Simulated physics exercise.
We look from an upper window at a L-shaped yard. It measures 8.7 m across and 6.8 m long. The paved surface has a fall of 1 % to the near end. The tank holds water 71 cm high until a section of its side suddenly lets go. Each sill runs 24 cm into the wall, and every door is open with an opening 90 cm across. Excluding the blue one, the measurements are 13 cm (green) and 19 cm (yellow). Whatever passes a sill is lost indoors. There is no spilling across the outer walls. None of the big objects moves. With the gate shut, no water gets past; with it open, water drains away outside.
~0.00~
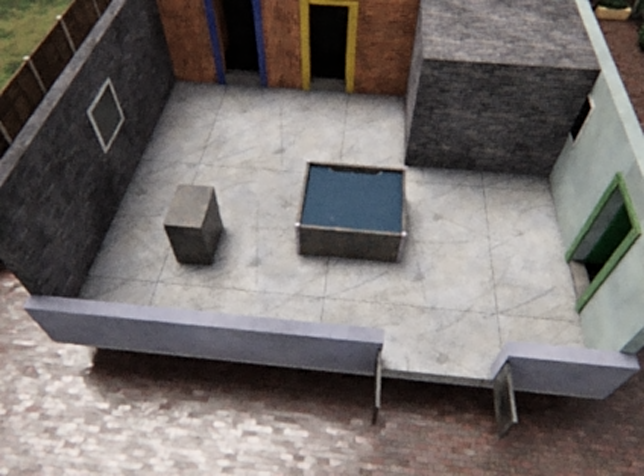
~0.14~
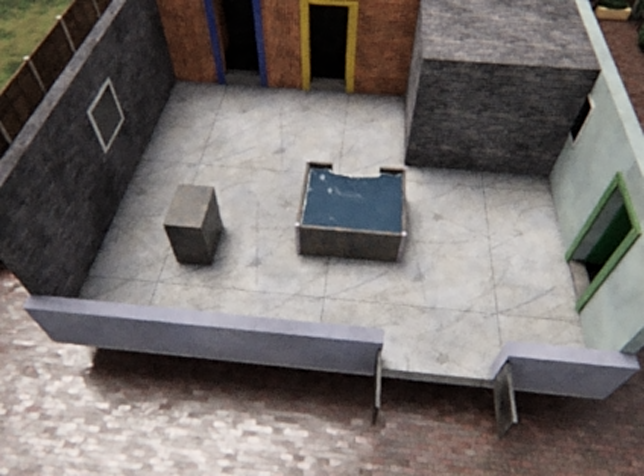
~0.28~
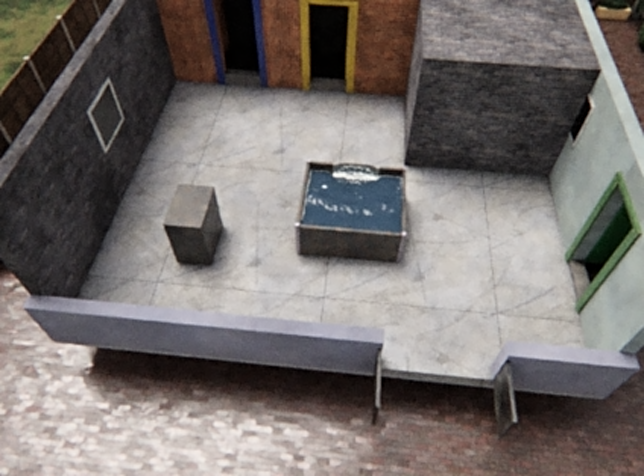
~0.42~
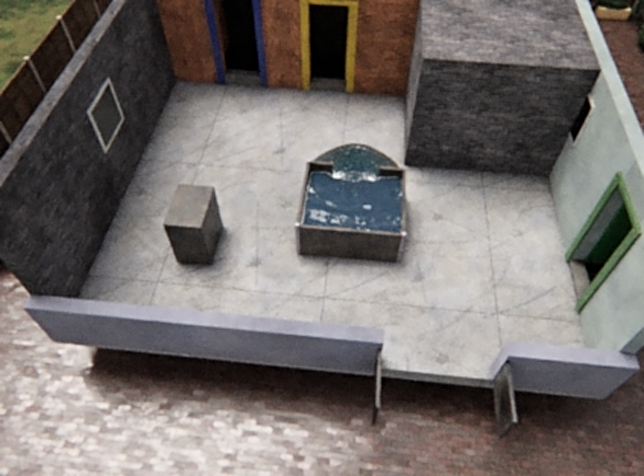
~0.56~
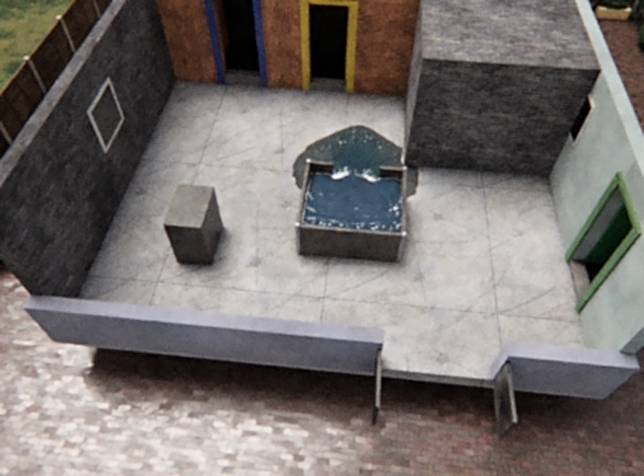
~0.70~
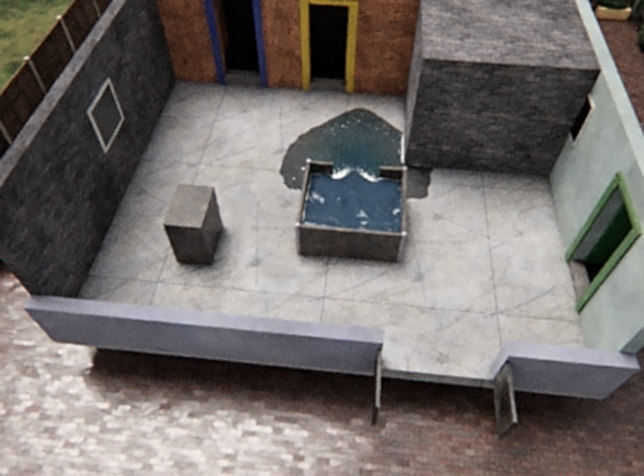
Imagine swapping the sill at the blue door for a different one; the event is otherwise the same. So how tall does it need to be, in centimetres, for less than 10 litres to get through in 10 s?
It would need to be around 6.5 cm tall.
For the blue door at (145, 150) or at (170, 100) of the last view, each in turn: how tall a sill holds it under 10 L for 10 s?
Minimums: About 8.0 cm and 16 cm.
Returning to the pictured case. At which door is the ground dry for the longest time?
Last in line is the green one.
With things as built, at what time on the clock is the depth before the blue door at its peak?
I'd say near 2.4 seconds.
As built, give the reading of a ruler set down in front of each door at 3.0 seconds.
Green door 0 cm, blue door 10 cm, yellow door 18 cm.
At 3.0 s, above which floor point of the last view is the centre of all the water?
The water is centred around (337, 159) in the last picture's pixels.
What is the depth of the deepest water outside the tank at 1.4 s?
About 41 cm.
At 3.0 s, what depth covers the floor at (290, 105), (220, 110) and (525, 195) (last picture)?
Roughly 14, 5 and 1 cm, in turn.
After 1.4 s water covers 20 % of the floor, deepest (41 cm) near (402, 99); it has not reached the blue door.
After 3.0 s water covers 25 % of the floor, deepest (24 cm) near (386, 123); 10 cm at the blue door, 0 litres in over its 26 cm sill.
After 10.0 s water covers 75 % of the floor, deepest (14 cm) near (67, 323); 5 cm at the blue door, 0 litres in over its 26 cm sill.
At the blue door as built, the water arrived by 1.9 s and peaked near 11 cm at 2.4 s.
Run again over the same 10 s with other heights there, 13 litres in over 6 cm, 8 litres over 7 cm. The limit of 10 litres is kept from about 6.5 cm up.
